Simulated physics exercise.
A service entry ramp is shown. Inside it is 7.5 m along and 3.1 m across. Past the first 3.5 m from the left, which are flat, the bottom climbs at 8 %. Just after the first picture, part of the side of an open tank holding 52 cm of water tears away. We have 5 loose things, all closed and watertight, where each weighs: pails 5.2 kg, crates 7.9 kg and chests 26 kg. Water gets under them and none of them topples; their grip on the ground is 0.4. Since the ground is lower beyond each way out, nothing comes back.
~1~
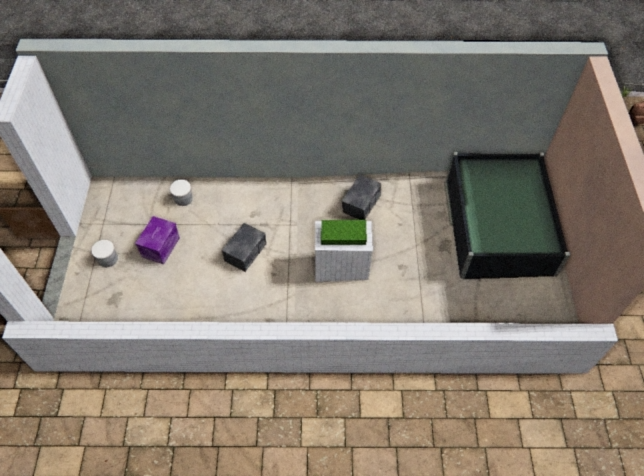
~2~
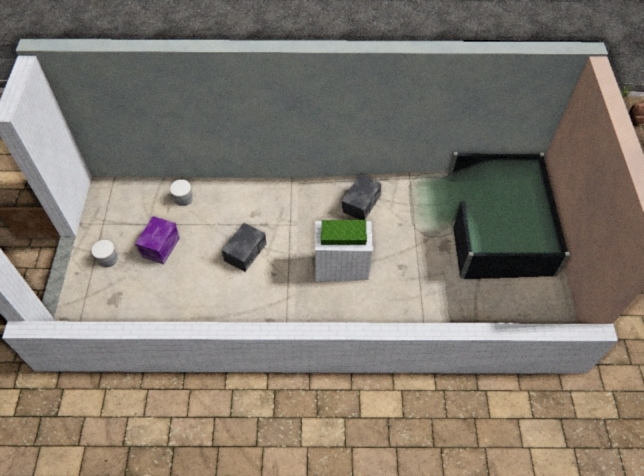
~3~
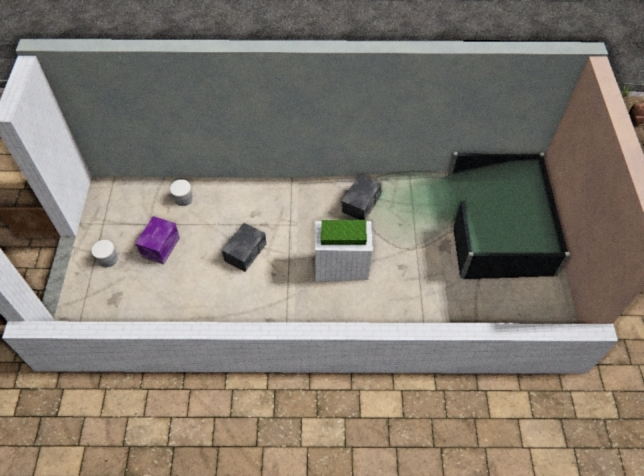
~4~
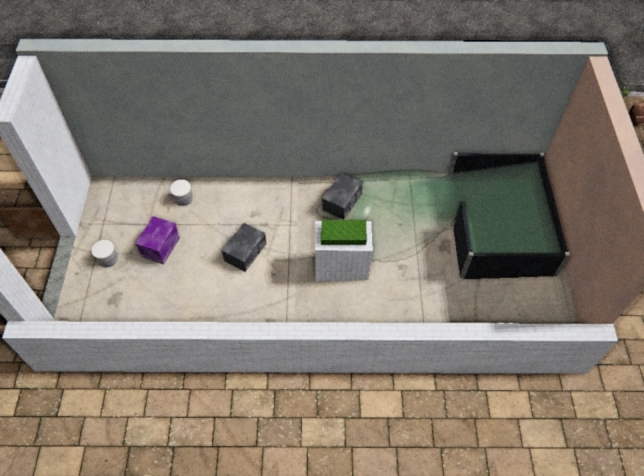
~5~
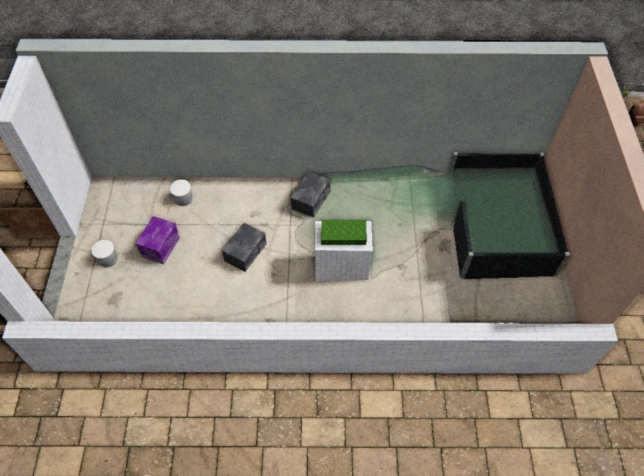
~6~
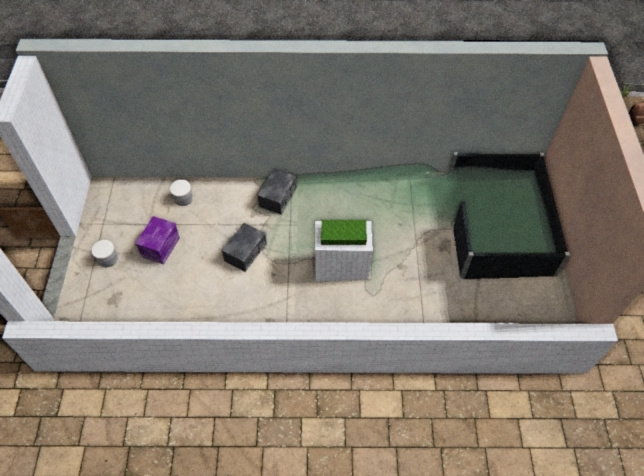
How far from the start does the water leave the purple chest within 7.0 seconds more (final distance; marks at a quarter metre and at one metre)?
In the end the purple chest finishes well away.
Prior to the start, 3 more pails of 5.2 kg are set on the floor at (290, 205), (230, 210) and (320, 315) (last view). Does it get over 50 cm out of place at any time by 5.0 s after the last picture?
Respectively: A bigger shift, a bigger shift, a smaller shift.
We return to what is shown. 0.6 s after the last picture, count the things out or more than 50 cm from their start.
My count gives 2.
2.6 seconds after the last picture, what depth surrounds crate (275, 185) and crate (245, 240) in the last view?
I'd put it at 20 cm and 12 cm respectively.
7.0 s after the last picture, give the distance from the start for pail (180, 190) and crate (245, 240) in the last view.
In that order: Gone out, then 80 cm.
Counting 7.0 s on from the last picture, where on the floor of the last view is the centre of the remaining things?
Averaged position, last view: Near pixel (150, 303).
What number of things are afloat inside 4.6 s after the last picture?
Answer: 3.
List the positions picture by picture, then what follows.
In the first frame, the purple chest at (156, 233), on the bottom; water covers 2.4 m2; 0 of 5 have shifted.
In the second frame, the purple chest at (156, 233) rests on the ground; 3.1 m2 under water; 0 of 5 have shifted.
In the third frame, the purple chest at (156, 233), on the bottom; 4.0 m2 under water; 0 of 5 have shifted.
In the fourth frame, the purple chest at (156, 233) rests on the ground; 4.9 m2 under water; 1 of 5 have shifted.
In the fifth frame, the purple chest at (156, 233), on the bottom; water covers 5.8 m2; 1 of 5 have shifted.
In the sixth frame, the purple chest at (156, 233) rests on the ground; water covers 6.8 m2; 1 of 5 have shifted.
Then, 0.6 s after the last picture the purple chest is near (156, 233), 0.0 m from its start, aground; 0 of 5 are out; 0 afloat.
Then, 2.6 s after the last picture the purple chest has gone out; 2 of 5 are out; 3 afloat.
Then, 4.6 s after the last picture the purple chest has gone out; 2 of 5 are out; 3 afloat.
Then, 7.0 s after the last picture the purple chest has gone out; 3 of 5 are out; 2 afloat.
